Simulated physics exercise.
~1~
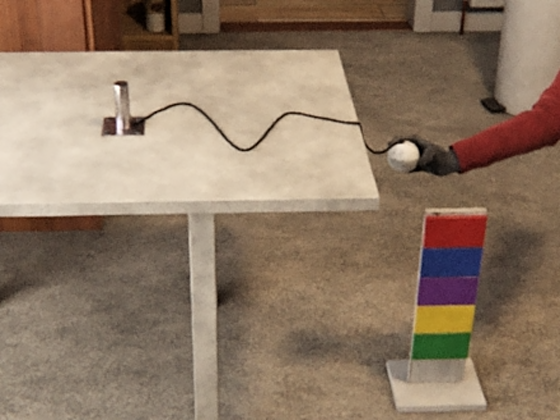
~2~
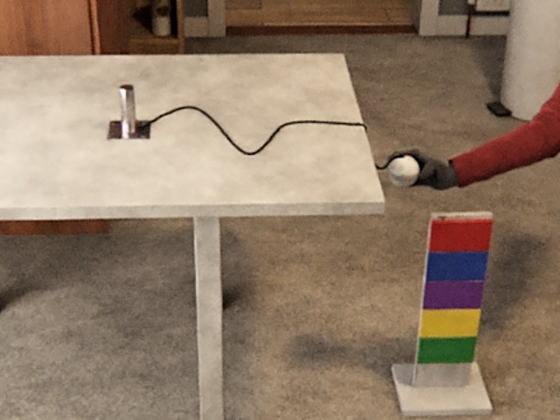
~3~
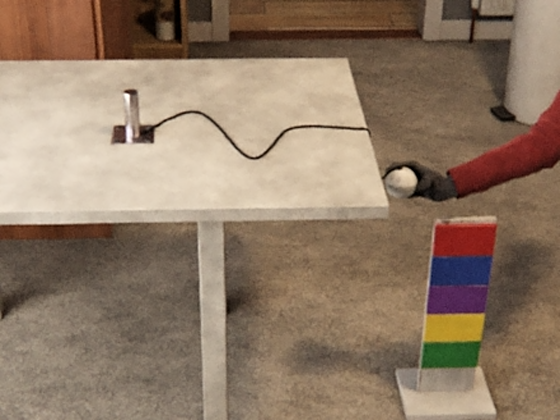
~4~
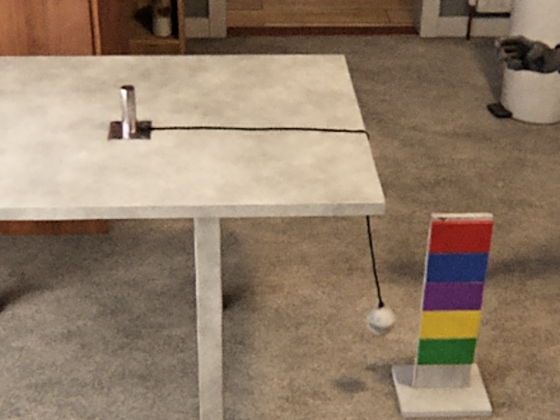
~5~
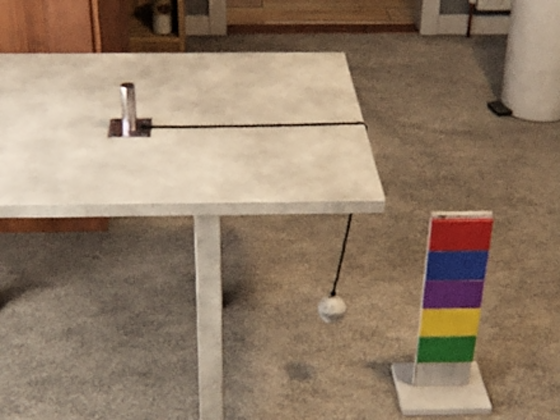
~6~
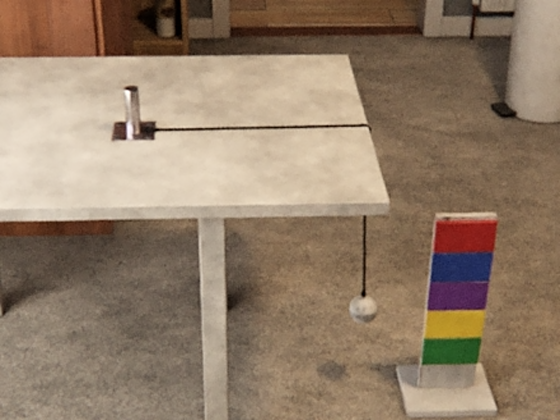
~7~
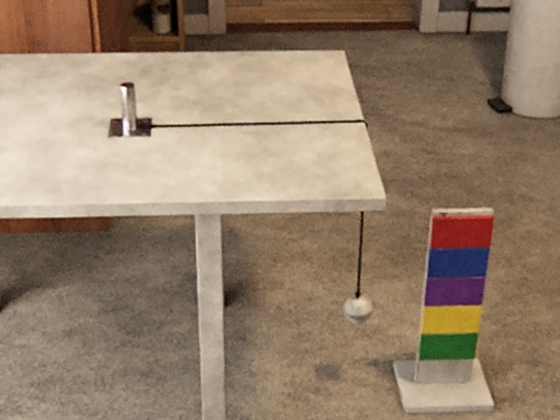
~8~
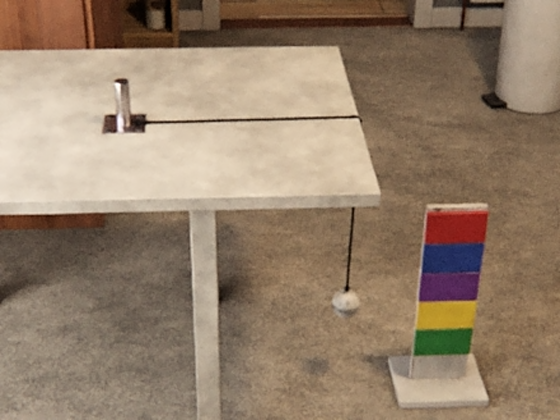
We see a gloved hand holding a white ball on a dark cord just past a desk's edge, beside a board with five coloured bands. The hand lets go and withdraws; the ball drops, swings left and back, and ends hanging level with the yellow band.
